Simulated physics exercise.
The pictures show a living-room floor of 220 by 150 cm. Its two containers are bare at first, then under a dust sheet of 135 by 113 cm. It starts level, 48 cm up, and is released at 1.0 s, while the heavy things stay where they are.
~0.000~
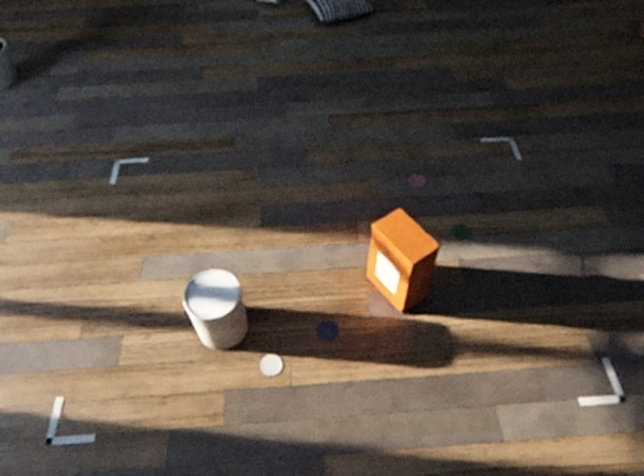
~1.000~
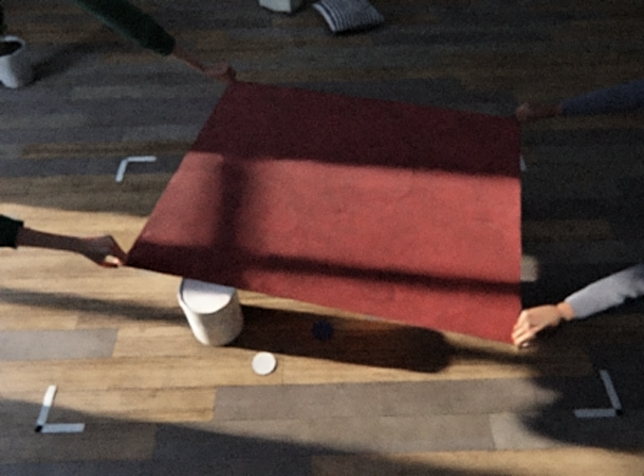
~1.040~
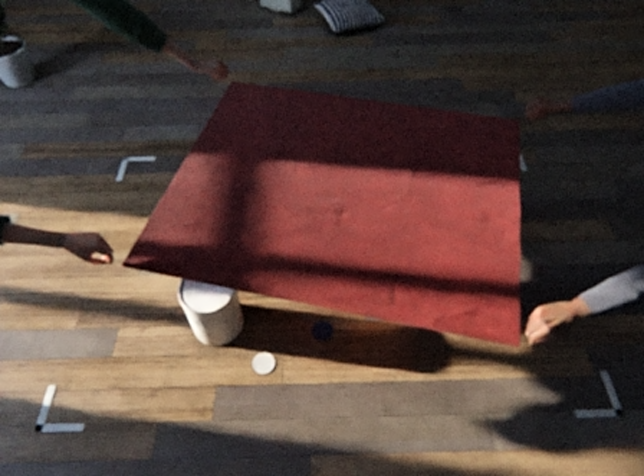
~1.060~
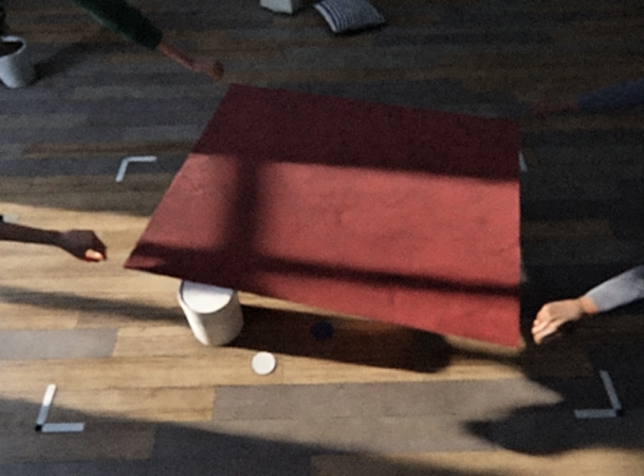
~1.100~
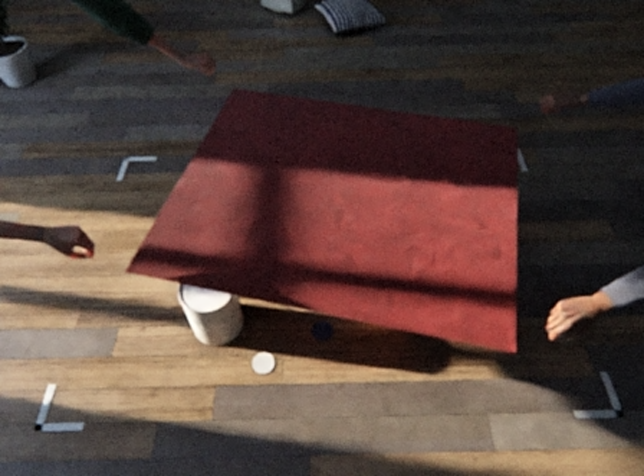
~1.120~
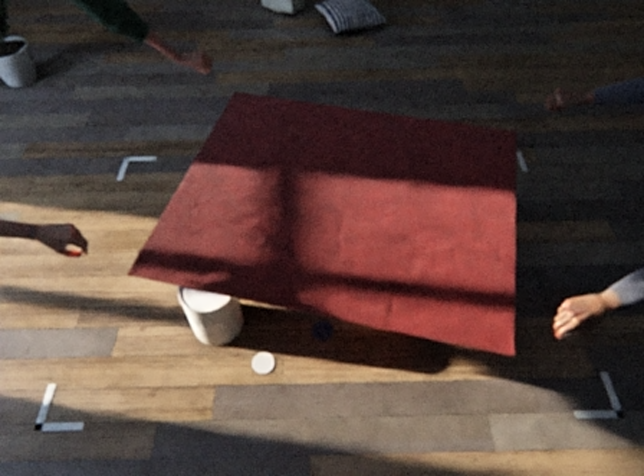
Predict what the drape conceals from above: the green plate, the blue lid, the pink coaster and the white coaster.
In order: The green plate vanishes under it; the blue lid gets covered; the pink coaster still shows; the white coaster stays uncovered.
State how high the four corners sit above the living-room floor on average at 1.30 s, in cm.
Mean corner height at that time: Approx. 12 cm.
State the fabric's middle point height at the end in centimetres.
Some 24 cm up.
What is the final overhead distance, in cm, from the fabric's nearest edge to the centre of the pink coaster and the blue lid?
I'd put the first at about 8 cm and the second at about 8 cm.
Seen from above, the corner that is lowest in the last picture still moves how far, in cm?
Some 32 cm.
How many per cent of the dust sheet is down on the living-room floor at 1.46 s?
Roughly 25 per cent.
At 1.3 s, 0 % of it is down, spanning 148 by 129 cm, above green plate, blue lid.
At 1.5 s, 25 % of it is down, spanning 141 by 114 cm, above green plate, blue lid.
At 1.6 s, 30 % of it is down, spanning 137 by 109 cm, above green plate, blue lid.
At 1.8 s, 30 % of it is down, spanning 137 by 111 cm, above green plate, blue lid.
At 3.3 s, 30 % of it is down, spanning 136 by 110 cm, above green plate, blue lid.
